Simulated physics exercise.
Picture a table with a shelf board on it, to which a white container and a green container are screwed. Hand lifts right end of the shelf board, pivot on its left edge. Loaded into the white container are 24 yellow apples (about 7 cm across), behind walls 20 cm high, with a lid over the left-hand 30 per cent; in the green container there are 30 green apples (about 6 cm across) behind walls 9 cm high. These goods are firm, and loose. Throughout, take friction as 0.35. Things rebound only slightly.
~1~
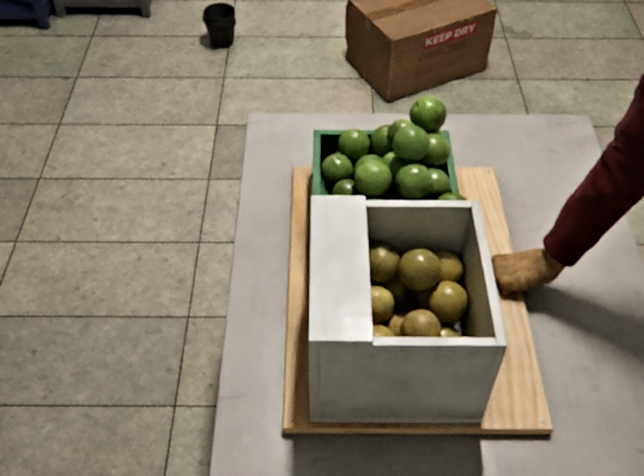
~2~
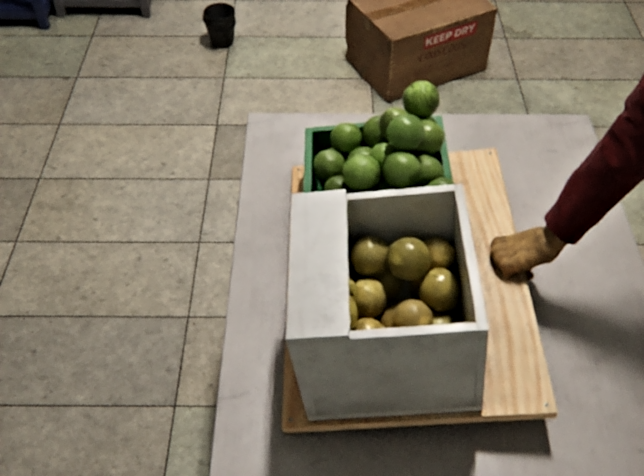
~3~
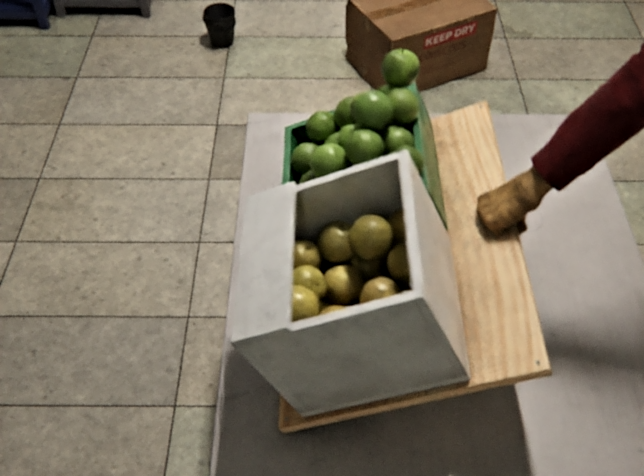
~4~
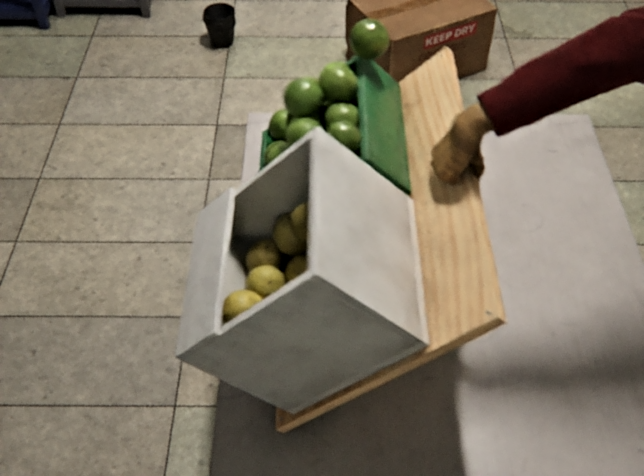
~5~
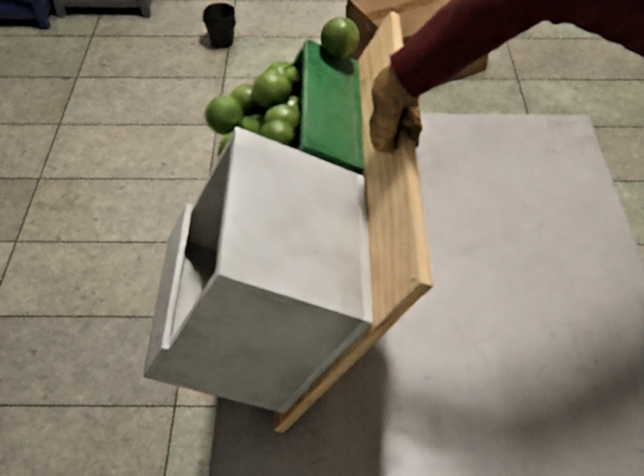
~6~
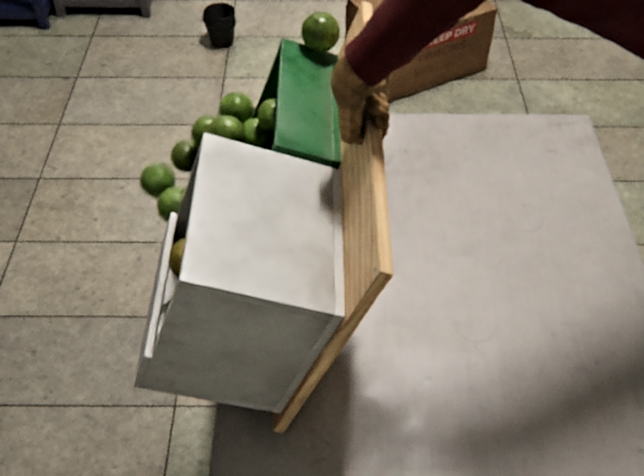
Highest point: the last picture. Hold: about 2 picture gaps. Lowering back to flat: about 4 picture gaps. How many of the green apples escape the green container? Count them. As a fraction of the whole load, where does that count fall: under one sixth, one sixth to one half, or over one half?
My money is on a spill above half of the load.
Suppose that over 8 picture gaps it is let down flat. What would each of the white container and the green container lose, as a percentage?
White container 0, green container 60 per cent.
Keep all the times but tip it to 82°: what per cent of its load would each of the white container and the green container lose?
White container 0, green container 90 per cent.
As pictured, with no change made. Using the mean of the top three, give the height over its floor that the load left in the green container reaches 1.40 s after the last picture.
Height: About 10 cm.
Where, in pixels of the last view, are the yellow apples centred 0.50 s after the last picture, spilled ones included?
Near (294, 286).
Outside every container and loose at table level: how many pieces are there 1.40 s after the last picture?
Count of pieces: About 1.
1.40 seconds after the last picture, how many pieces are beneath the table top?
Estimated tally of pieces: Close to 16.
Then, 0.22 s after the last picture, tilt 70°; white container 24 in, 0 out and green container 14 in, 16 out.
Then, 0.50 s after the last picture, tilt 45°; white container 24 in, 0 out and green container 14 in, 16 out.
Then, 0.90 s after the last picture, tilt 0°; white container 24 in, 0 out and green container 12 in, 18 out.
Outcome (1.40 s after the last picture), white container 24 in, 0 out and green container 12 in, 18 out. Asked share, 18 of 30, 60 per cent.
